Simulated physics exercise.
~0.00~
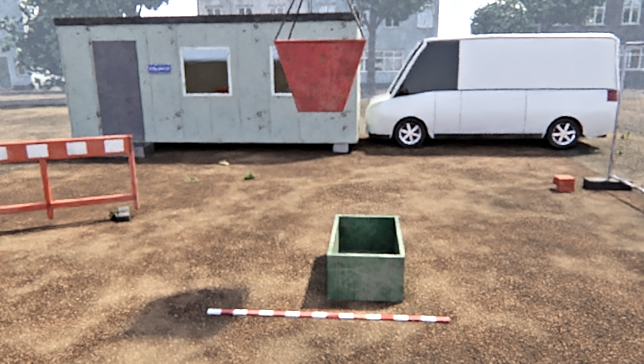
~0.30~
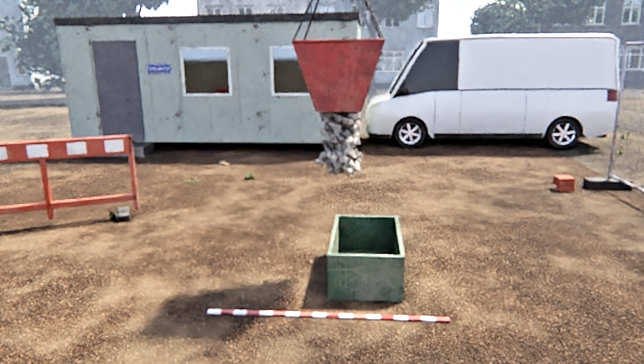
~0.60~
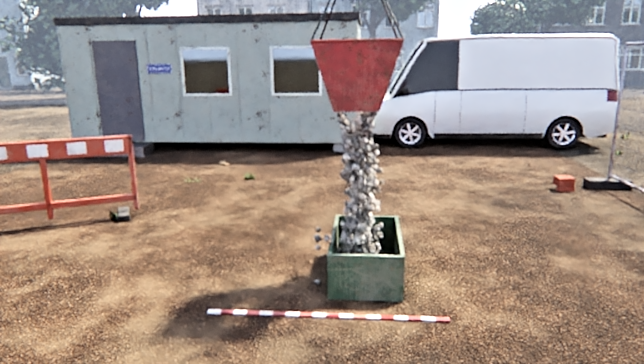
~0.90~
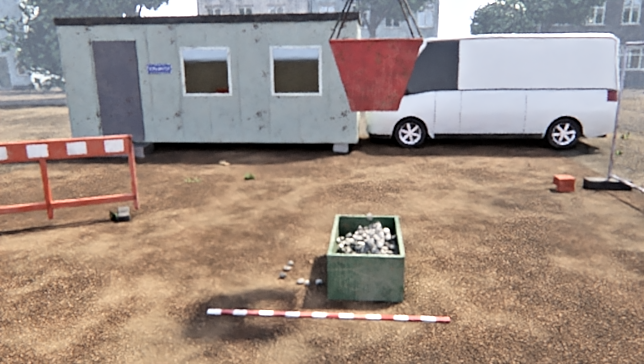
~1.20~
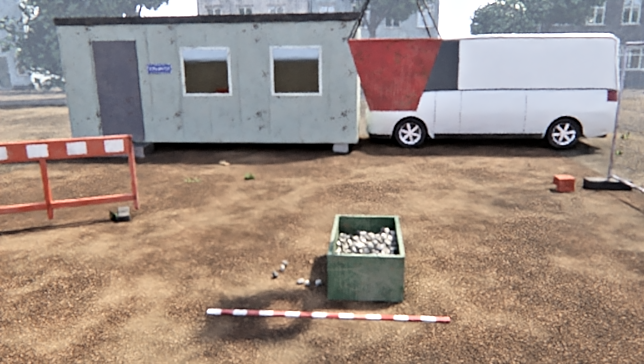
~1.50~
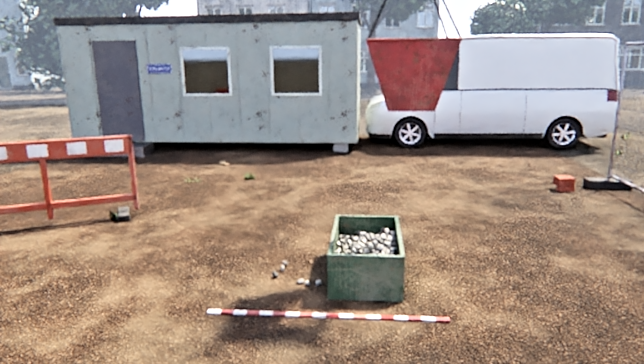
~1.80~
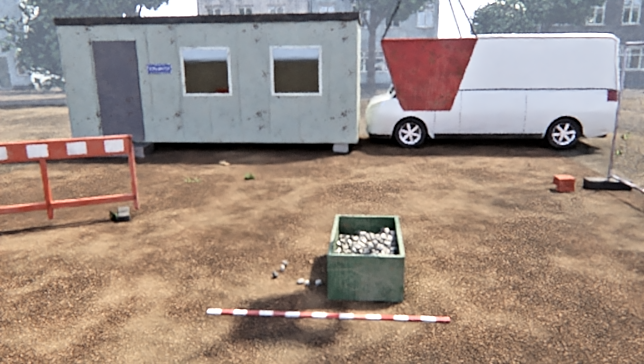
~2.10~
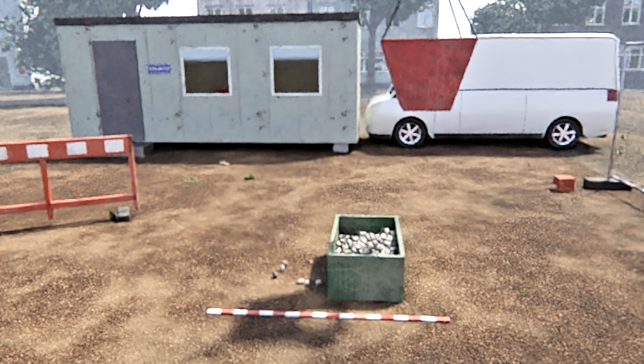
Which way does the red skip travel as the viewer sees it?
The red skip travels to the right, passing from in front of the grey cabin to in front of the white van.
